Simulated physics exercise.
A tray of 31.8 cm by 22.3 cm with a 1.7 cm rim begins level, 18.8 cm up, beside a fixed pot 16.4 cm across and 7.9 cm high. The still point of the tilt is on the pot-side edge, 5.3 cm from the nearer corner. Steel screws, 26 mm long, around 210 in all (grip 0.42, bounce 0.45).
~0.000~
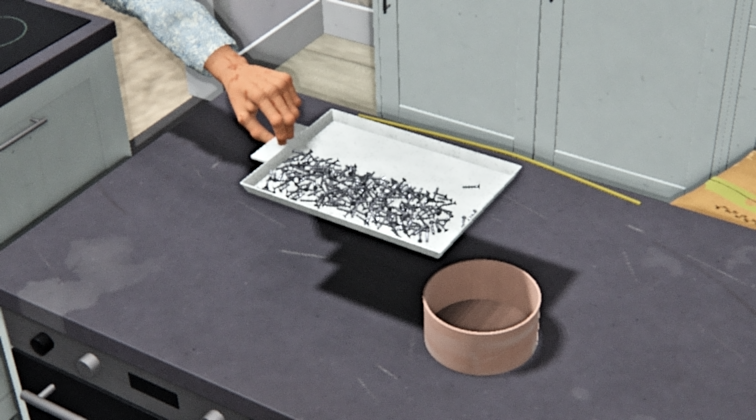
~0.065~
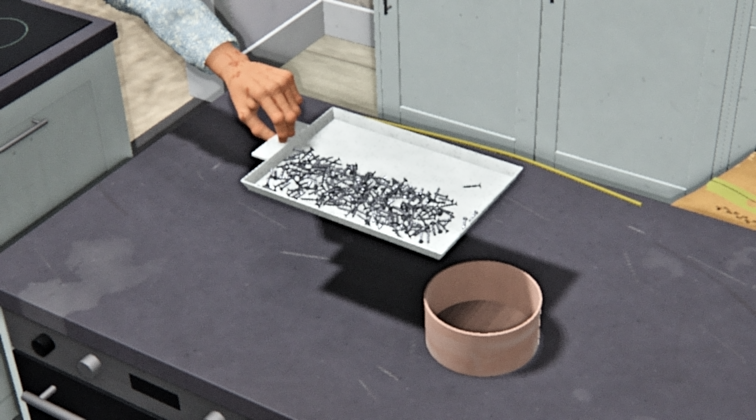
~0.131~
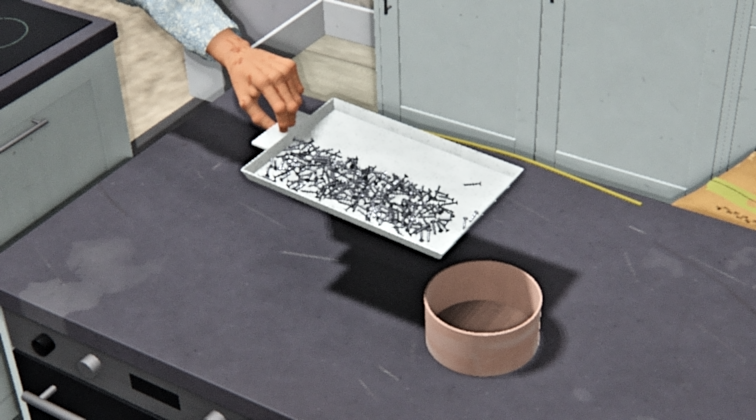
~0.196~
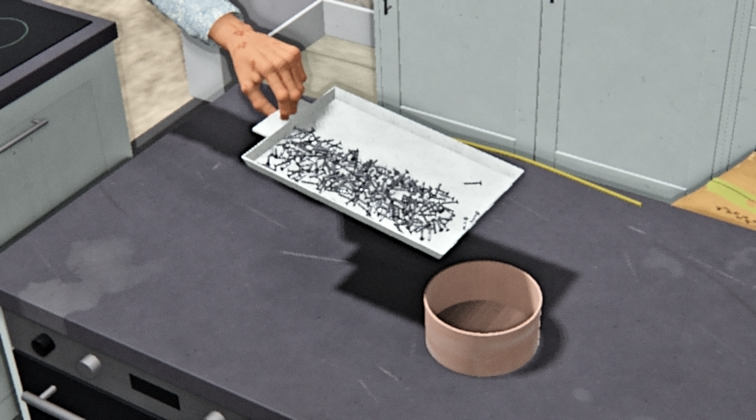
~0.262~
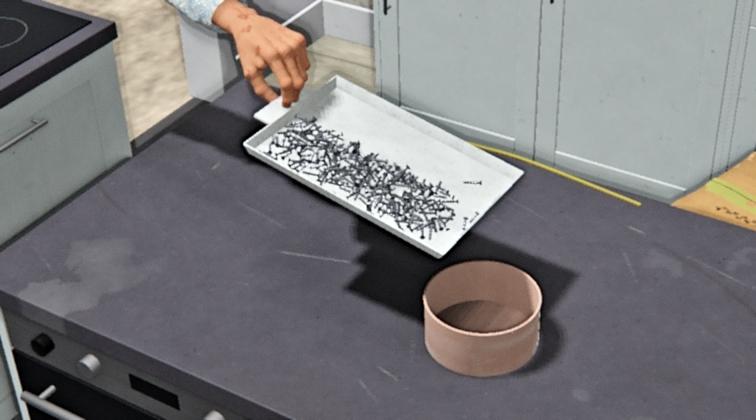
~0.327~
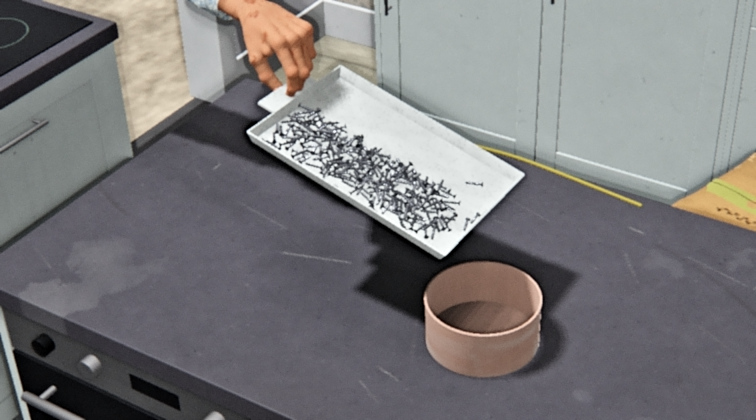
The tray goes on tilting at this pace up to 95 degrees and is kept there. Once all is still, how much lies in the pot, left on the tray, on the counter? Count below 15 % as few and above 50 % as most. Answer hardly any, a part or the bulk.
Pot the bulk, tray hardly any, counter a part.
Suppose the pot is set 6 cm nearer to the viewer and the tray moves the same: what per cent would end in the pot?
Then about 35 per cent.
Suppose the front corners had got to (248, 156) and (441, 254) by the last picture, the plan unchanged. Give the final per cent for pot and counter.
Pot 45, counter 55.
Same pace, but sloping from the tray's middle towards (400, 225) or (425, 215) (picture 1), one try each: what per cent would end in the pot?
About 20 and 50 per cent.
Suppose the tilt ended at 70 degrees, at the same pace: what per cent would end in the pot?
Then about 65 per cent.
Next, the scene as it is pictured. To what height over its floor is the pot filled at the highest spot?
About 2.0 cm.
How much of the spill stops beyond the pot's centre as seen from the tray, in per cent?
About 90 per cent.
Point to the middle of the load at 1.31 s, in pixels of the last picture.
At about (507, 327).
After 0.92 s, tilt 54 degrees; the tray holds 80 %, the pot 0 %.
Then, at 1.31 s, tilt 78 degrees; the tray holds 15 %, the pot 55 %.
After 1.79 s, tilt 95 degrees; the tray holds 0 %, the pot 75 %.
At rest (2.2 s), pot 75 %, tray 0 %, counter 25 %.
